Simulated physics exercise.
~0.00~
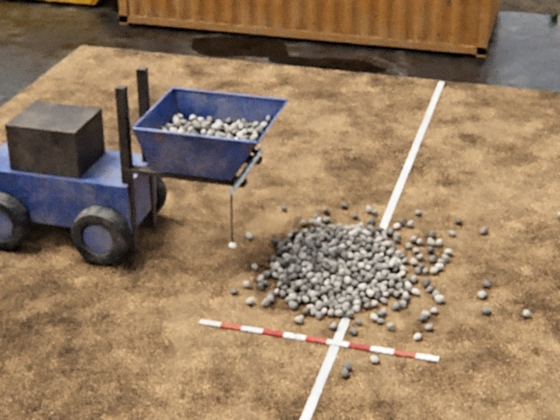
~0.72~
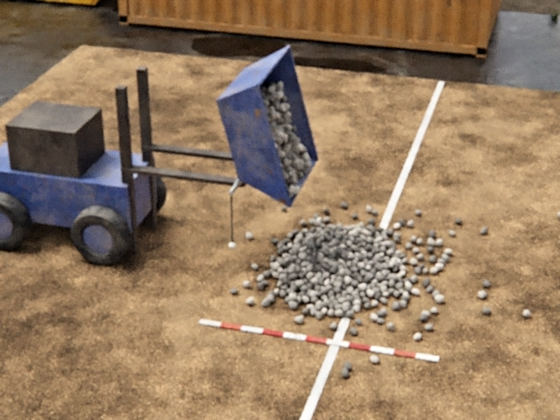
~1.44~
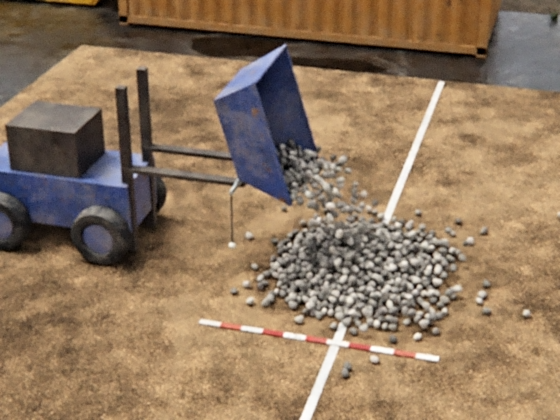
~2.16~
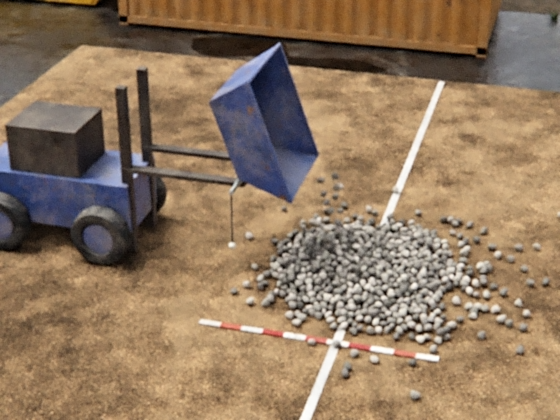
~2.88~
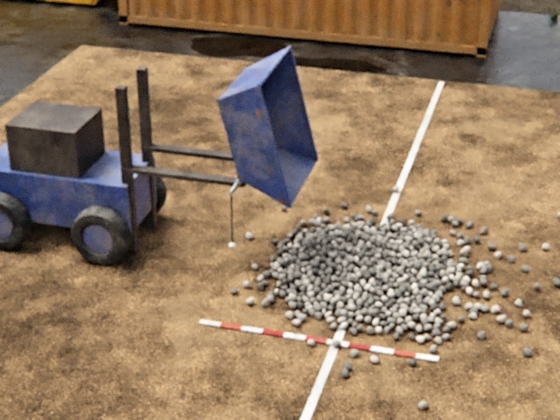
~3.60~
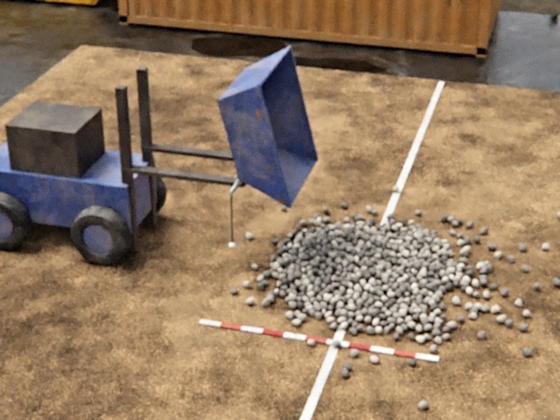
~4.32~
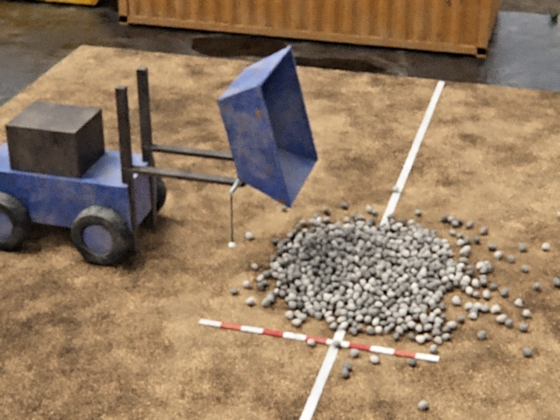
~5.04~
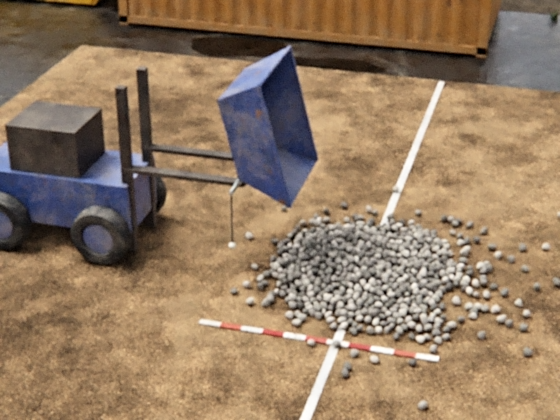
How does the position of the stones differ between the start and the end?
At the start the stones are split between the raised blue skip and a loose pile on the ground. At the end they all lie on the ground in one larger heap, which reaches further right past the white line.
